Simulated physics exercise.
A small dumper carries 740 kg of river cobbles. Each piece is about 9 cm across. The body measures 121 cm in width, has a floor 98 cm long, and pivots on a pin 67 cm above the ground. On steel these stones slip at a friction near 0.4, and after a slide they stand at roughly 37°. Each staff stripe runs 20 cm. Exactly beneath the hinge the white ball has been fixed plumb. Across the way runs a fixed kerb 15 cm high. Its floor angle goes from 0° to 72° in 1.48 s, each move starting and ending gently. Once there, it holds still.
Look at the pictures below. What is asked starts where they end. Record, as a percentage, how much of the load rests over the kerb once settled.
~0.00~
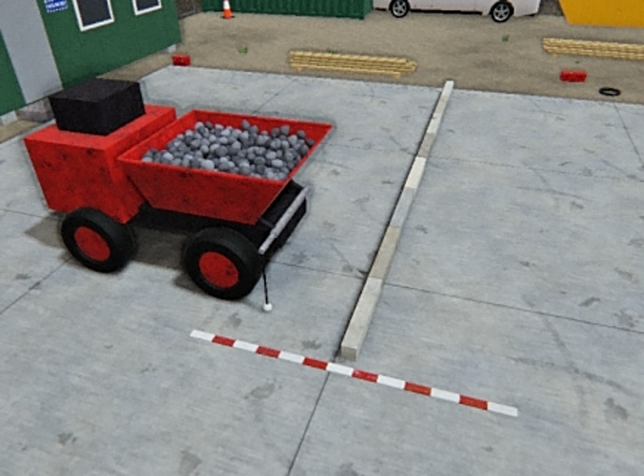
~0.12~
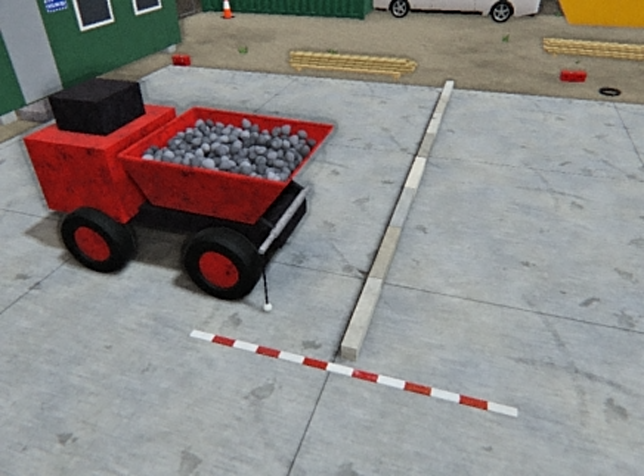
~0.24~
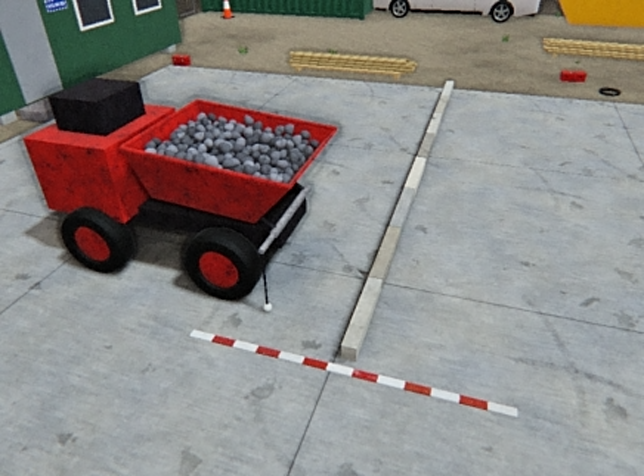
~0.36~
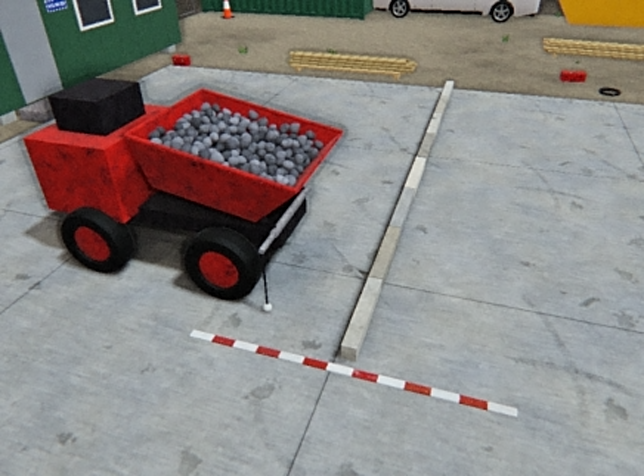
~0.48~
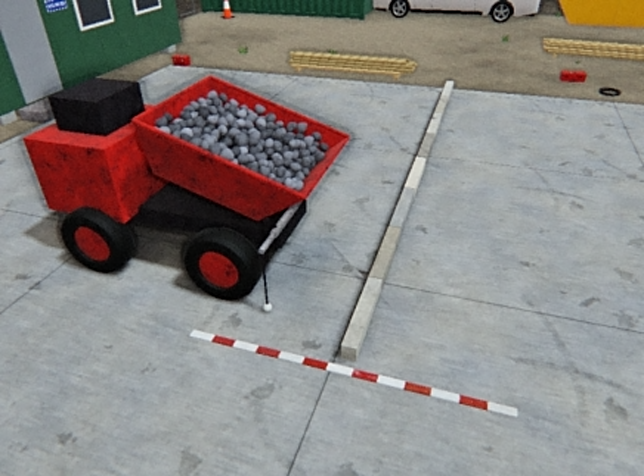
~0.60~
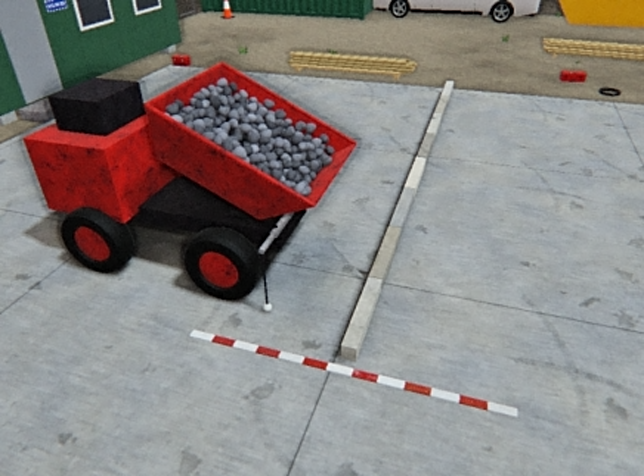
Approximately 85 out of 100.
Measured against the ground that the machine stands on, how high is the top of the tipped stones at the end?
Roughly 42 cm above ground level.
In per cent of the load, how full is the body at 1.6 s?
About 70 per cent.
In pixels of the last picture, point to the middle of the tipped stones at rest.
Their centre sits close to (419, 284).
After 1.1 s the floor is at 61°; 100 % in the body; the foremost stones are at (351, 220).
After 1.6 s the floor is at 72°; 69 % in the body, 9 % on this side of the kerb, 22 % over the kerb; the foremost stones are at (429, 298).
After 1.9 s the floor is at 72°; 35 % in the body, 8 % on this side of the kerb, 57 % over the kerb; the foremost stones are at (514, 311).
After 4.6 s the floor is at 72°; 0 % in the body, 15 % on this side of the kerb, 85 % over the kerb; the foremost stones are past the picture's edge.
